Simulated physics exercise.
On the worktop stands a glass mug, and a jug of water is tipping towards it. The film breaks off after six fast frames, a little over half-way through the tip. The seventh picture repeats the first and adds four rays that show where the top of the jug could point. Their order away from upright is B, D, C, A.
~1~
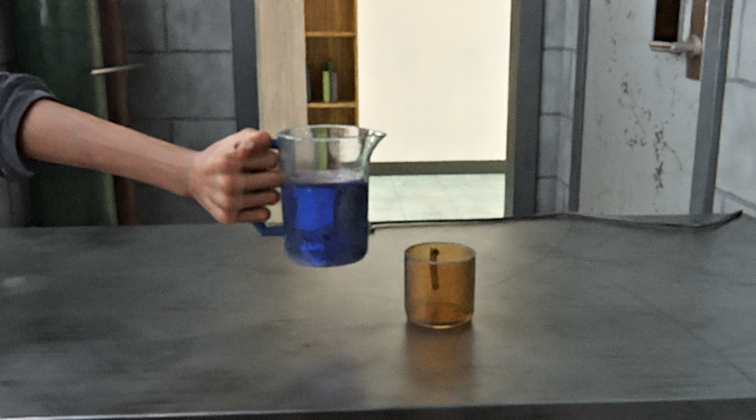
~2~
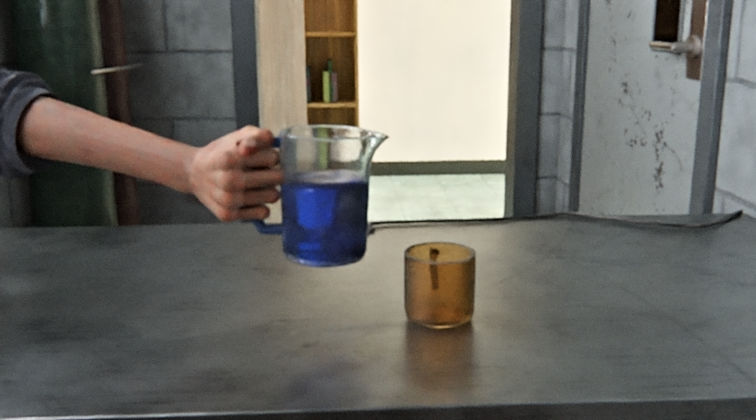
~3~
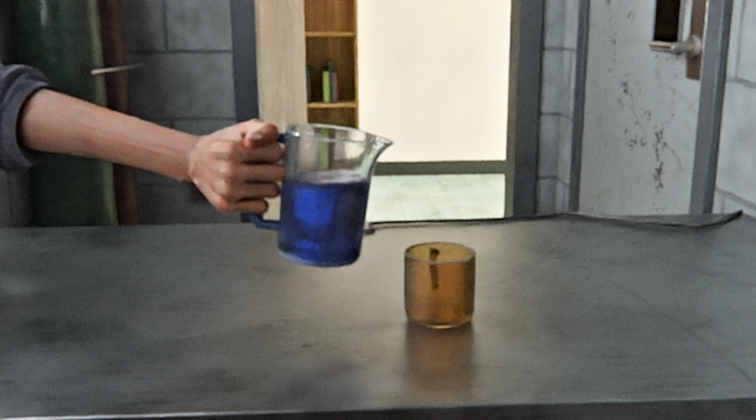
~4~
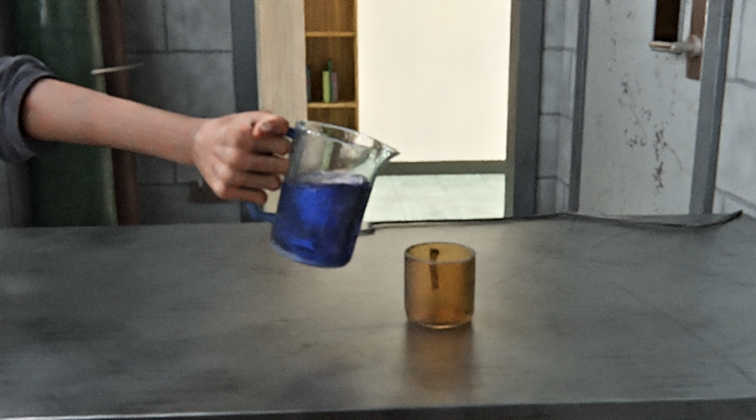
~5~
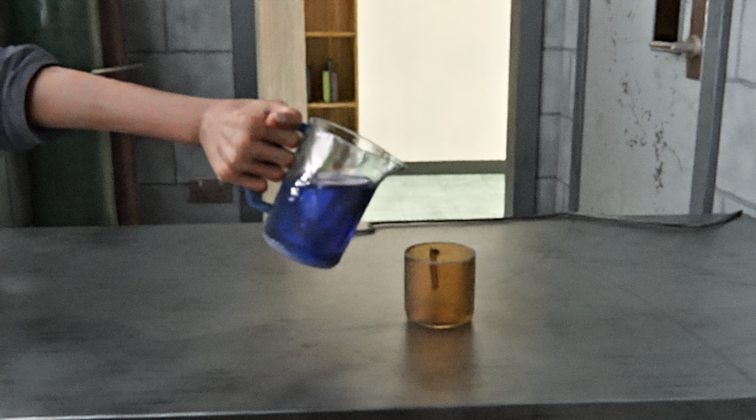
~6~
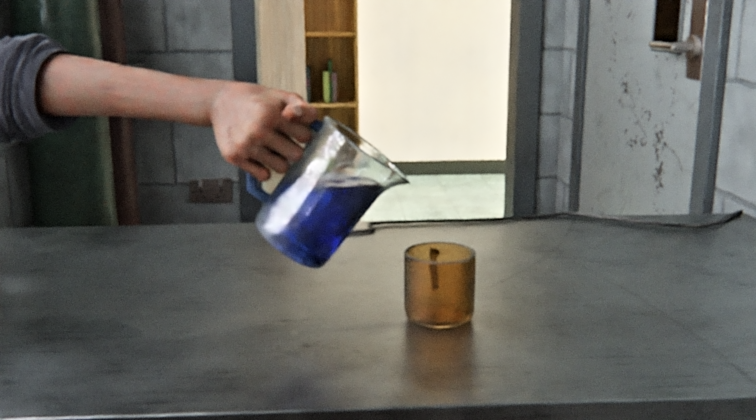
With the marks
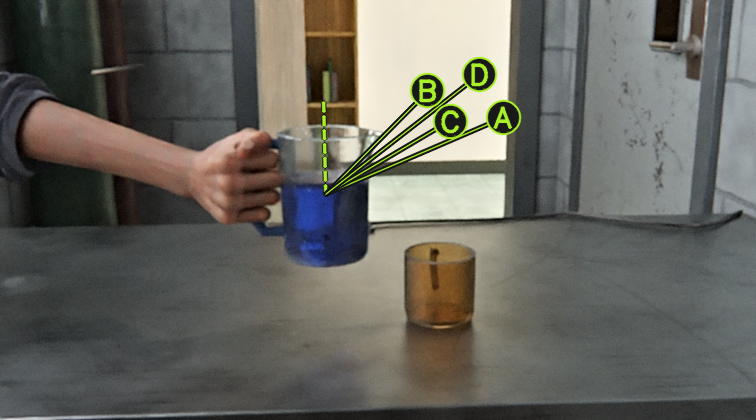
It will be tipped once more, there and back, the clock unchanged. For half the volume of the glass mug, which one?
A beats the others.
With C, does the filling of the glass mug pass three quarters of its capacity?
No.
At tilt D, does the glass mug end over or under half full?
Under half.
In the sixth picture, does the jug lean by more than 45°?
No.
On the marked copy, A at (488, 124); B at (416, 103); C at (435, 129); D at (466, 85).
With A, the glass mug ends with about 52 % of what it can hold.
With B, the glass mug ends with about 4 % of what it can hold.
With C, the glass mug ends with about 29 % of what it can hold.
With D, the glass mug ends with about 14 % of what it can hold.
